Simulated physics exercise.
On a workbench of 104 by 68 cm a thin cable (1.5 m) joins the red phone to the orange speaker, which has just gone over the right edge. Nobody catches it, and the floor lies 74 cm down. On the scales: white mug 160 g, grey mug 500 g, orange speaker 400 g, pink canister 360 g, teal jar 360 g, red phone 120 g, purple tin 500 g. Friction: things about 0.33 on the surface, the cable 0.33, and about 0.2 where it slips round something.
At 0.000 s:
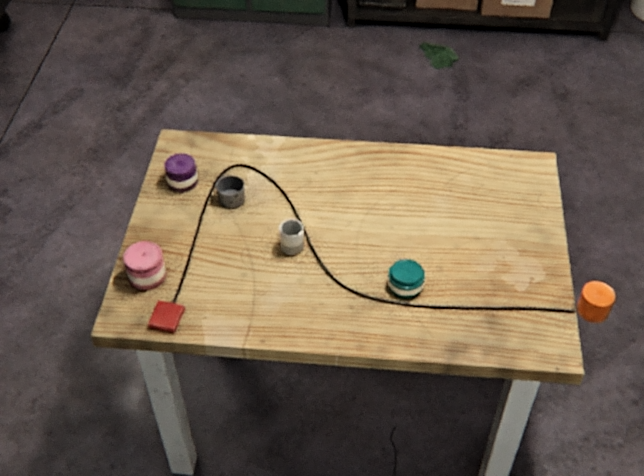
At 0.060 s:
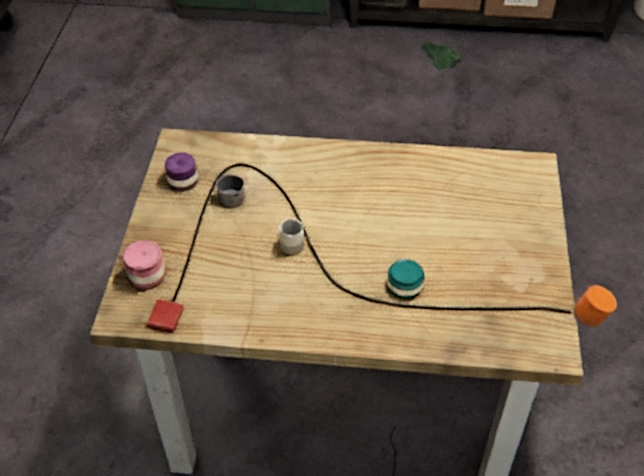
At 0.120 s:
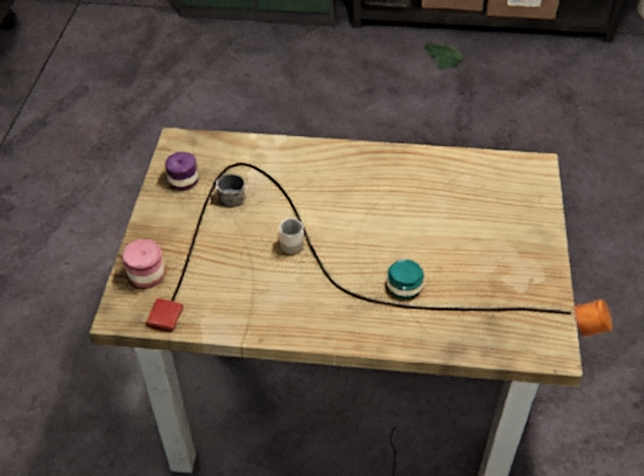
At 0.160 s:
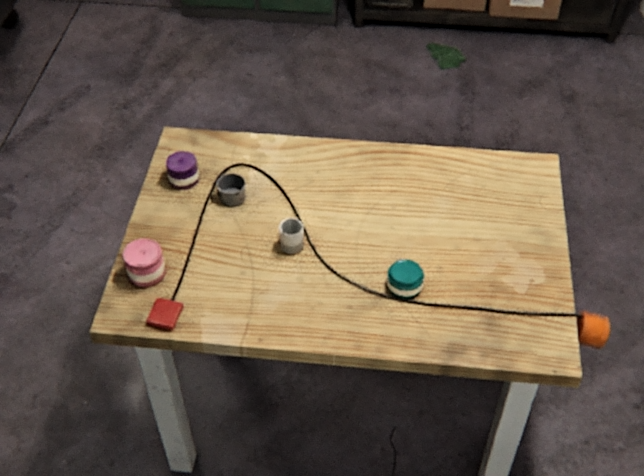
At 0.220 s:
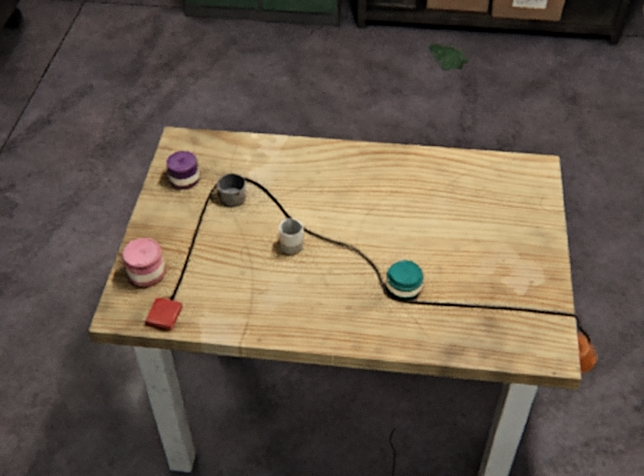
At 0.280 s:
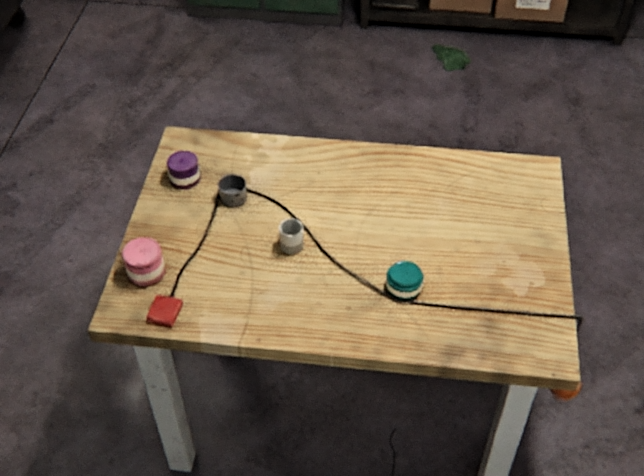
A pale wooden workbench with white legs stands on a dark grey floor, seen from above at an angle by a camera that barely shifts. A purple-lidded tin, grey and white mugs, a pink canister, a red block and a teal jar sit on it, a black cable curving between them. An orange cylinder at the right edge tips and drops below the tabletop, pulling the cable tighter around the grey mug and teal jar.
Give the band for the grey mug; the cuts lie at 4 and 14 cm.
Result: Grey mug slides into the middle band.
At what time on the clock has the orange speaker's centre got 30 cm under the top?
That is: 0.34 s.
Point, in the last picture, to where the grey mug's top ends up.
Around (248, 212).
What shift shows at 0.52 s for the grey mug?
Grey mug 6 cm.
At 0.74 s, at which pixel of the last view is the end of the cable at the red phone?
Around (248, 196).
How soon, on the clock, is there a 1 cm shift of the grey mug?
Grey mug 0.32 s.
By 0.5 s, the cable's tail end at (202, 235); grey mug 7 cm off its start, red phone 20 cm off its start, orange speaker over the edge.
By 0.7 s, the cable's tail end at (248, 196); grey mug 11 cm off its start, red phone 42 cm off its start, orange speaker over the edge.
By 1.0 s, the cable's tail end at (276, 181); grey mug 11 cm off its start at (248, 212), red phone 51 cm off its start at (278, 168), orange speaker over the edge.
By 1.2 s, the cable's tail end at (277, 181); grey mug 11 cm off its start, red phone 51 cm off its start, orange speaker over the edge.
By 2.4 s, the cable's tail end at (277, 181); grey mug 11 cm off its start at (248, 212), red phone 51 cm off its start at (278, 168), orange speaker over the edge, teal jar 2 cm off its start at (411, 266).
